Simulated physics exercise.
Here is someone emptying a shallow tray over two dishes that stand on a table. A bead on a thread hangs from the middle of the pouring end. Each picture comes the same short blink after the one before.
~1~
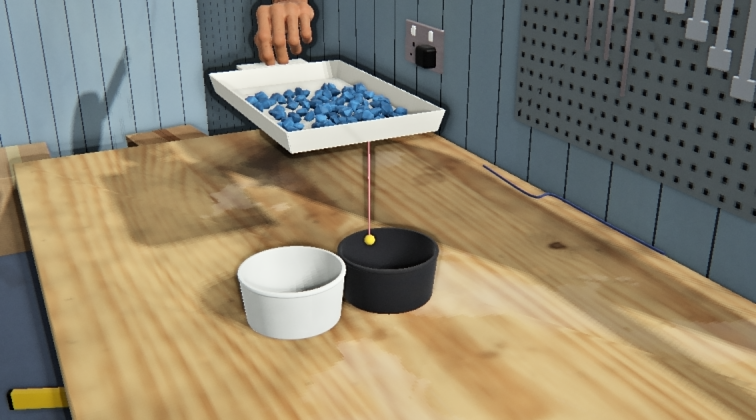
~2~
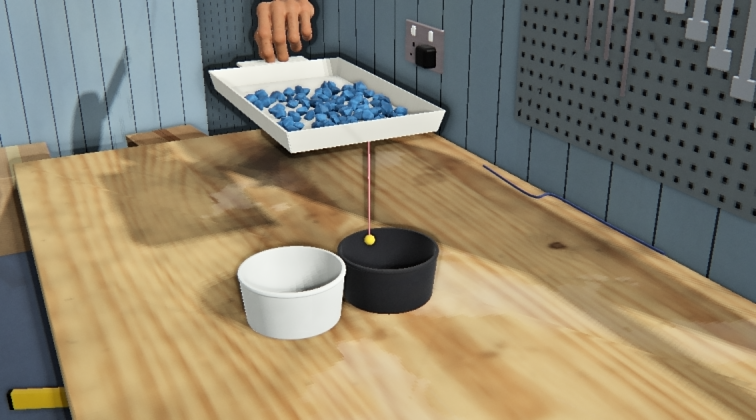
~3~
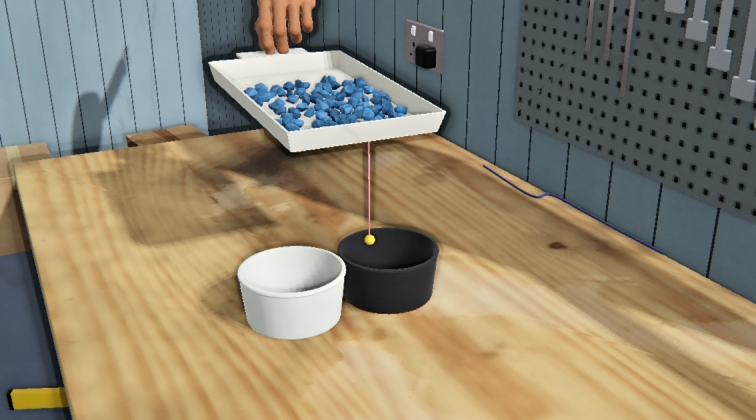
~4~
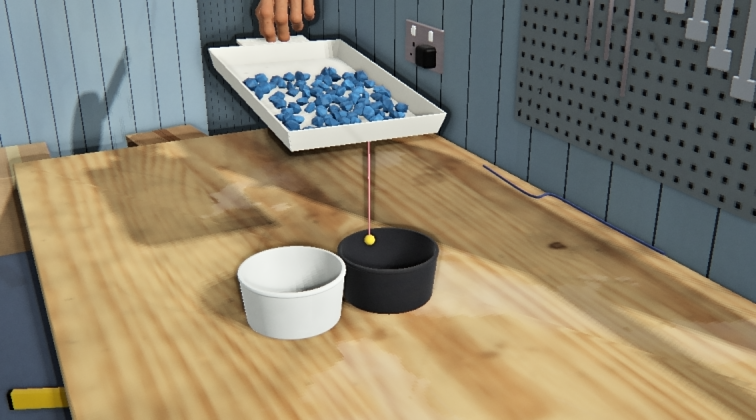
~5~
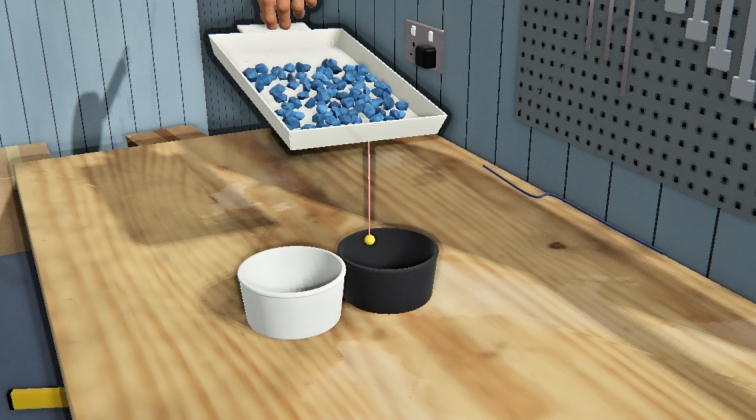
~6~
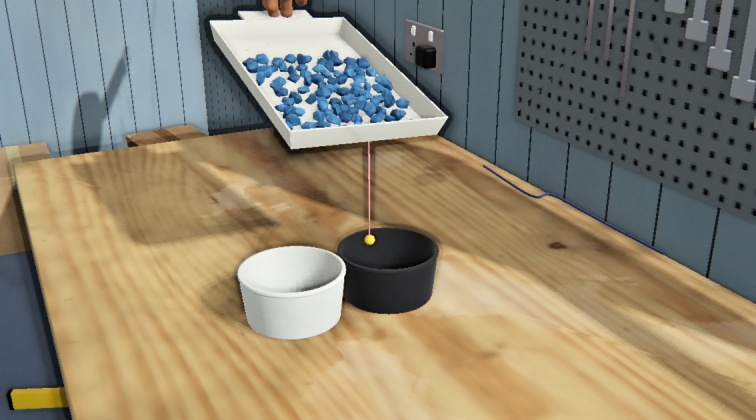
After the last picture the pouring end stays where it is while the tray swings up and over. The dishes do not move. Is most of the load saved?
Caught overall: Under half.
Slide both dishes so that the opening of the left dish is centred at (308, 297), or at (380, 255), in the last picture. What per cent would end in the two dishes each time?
Near 60 % and 50 %.
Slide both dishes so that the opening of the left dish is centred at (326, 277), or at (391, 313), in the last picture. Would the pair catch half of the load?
One: Over half. Two: Not half.
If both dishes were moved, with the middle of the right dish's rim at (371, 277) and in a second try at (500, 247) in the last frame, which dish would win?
First the right-hand dish, then the left one.
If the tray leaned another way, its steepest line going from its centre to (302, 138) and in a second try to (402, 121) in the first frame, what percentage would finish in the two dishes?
First some 80, then 40 per cent.
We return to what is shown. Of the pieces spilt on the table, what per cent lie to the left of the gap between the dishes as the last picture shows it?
About 10 per cent.
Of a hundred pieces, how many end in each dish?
The left dish has 0 per cent, the right dish has 20.
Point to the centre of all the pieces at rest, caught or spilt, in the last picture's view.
Around (439, 312).
Just after the last frame, tray tipped steeply; every one on the tray.
A moment on, tray tipped right over; roughly half on the tray; just a few in the right dish; roughly a quarter outside both; roughly a quarter in the air.
Further on, tray tipped past a quarter turn; roughly a quarter in the right dish; the larger part outside both.
When it is over, tray tipped past a quarter turn; not one in the left dish; roughly a quarter in the right dish; the larger part outside both.
